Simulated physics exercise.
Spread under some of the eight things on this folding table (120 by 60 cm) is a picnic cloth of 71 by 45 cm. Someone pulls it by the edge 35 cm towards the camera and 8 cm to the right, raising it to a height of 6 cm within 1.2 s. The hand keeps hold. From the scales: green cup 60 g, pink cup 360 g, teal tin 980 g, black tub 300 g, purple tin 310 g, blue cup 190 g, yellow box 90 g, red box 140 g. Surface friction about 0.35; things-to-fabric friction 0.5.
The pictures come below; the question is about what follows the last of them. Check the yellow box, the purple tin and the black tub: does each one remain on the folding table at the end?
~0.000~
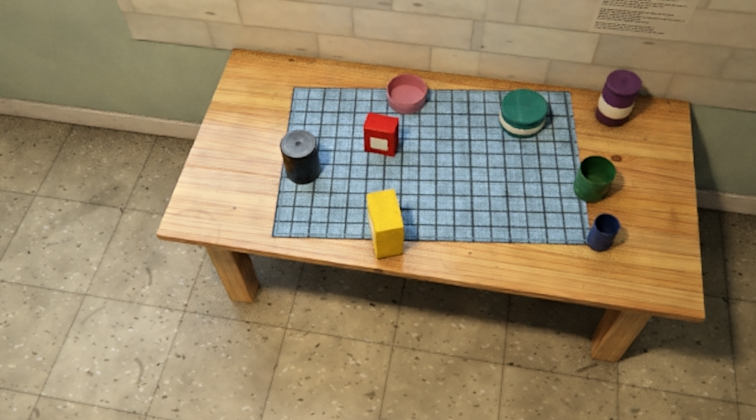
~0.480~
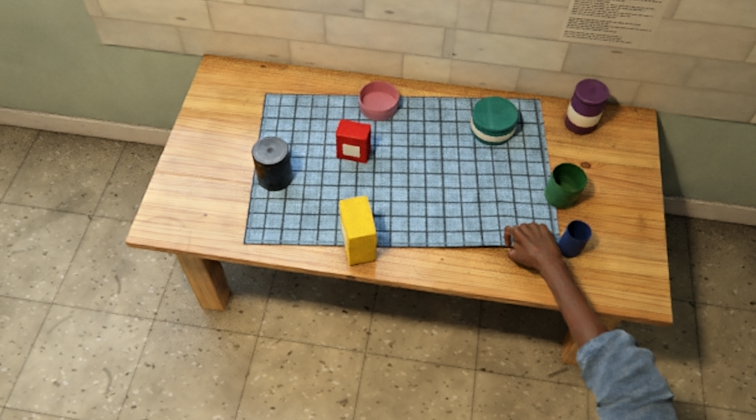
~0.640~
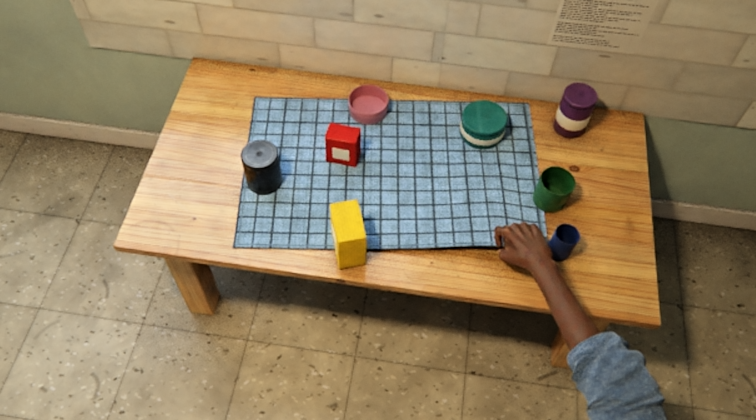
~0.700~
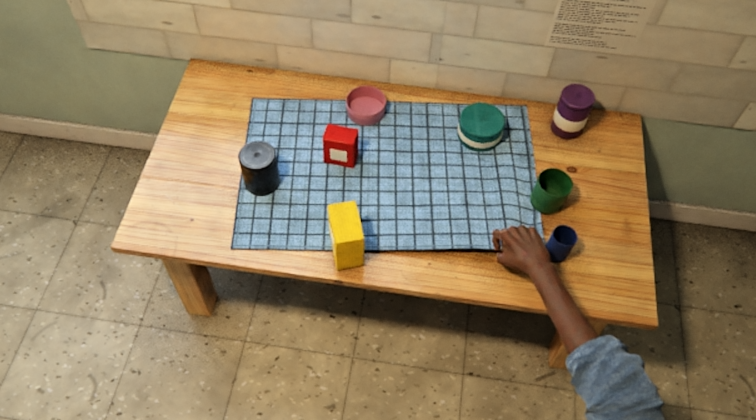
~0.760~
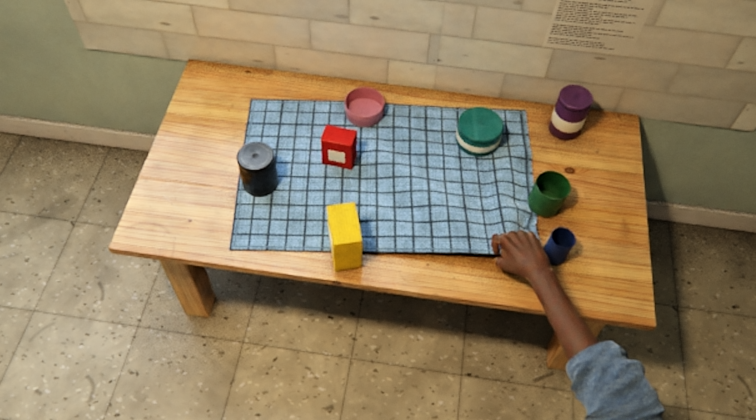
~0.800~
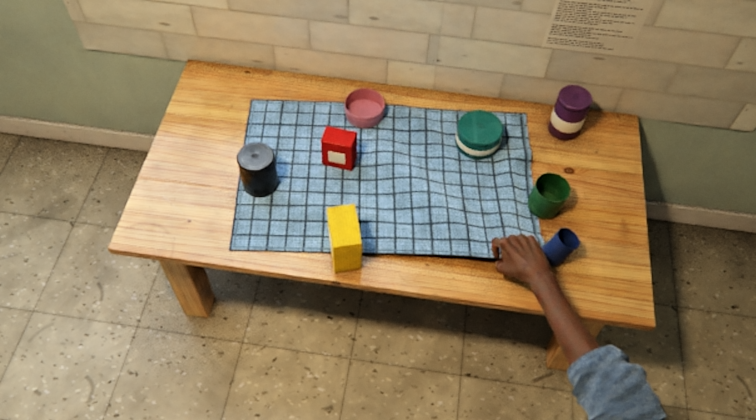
As I see it, yellow box: Off; purple tin: On; black tub: On.
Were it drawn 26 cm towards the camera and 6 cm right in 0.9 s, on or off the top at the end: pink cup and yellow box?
Outcome: Pink cup is still there; yellow box leaves the top.
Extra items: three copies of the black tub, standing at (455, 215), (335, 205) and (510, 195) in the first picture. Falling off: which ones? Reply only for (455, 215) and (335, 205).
Off the top, off the top.
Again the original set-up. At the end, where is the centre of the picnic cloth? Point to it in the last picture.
I'd say it sits around (440, 279) in the last picture.
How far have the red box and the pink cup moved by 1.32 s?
For the red box, 20 centimetres, and for the pink cup, 20 centimetres.
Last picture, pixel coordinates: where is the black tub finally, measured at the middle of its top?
It comes to rest close to (309, 235).
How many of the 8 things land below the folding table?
Tally: 2.
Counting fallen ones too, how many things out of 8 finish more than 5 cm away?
I make it 7.
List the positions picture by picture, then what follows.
The first picture shows yellow box (385, 210); purple tin (625, 81); black tub (298, 144); picnic cloth corners (272, 237) (294, 88) (569, 92).
The second picture shows picnic cloth corners (243, 244) (265, 94); grip (509, 246).
The third picture shows picnic cloth corners (233, 248) (255, 97); grip (500, 246).
The fourth picture shows teal tin (483, 119); picnic cloth corners (231, 249) (252, 98); grip (498, 249).
The fifth picture shows green cup (553, 185); teal tin (481, 123); picnic cloth corners (229, 250) (251, 99); grip (497, 254).
The sixth picture shows yellow box (344, 224); purple tin (576, 97); black tub (255, 156); picnic cloth corners (229, 250) (251, 100) (526, 114); grip (497, 258).
By 1.1 s, 100 % of the picnic cloth is still over the top; yellow box 7 cm off its start, black tub 6 cm off its start, teal tin 12 cm off its start.
By 1.3 s, 80 % of the picnic cloth is still over the top; yellow box over the edge, black tub 14 cm off its start, teal tin 25 cm off its start.
By 1.6 s, 65 % of the picnic cloth is still over the top; yellow box over the edge, black tub 20 cm off its start at (304, 218), teal tin 36 cm off its start at (511, 246).
By 1.8 s, 55 % of the picnic cloth is still over the top; yellow box over the edge, black tub 25 cm off its start, teal tin 42 cm off its start.
By 3.4 s, 55 % of the picnic cloth is still over the top; yellow box over the edge, black tub 25 cm off its start at (309, 235), purple tin 0 cm off its start at (576, 97), teal tin 42 cm off its start at (518, 269).
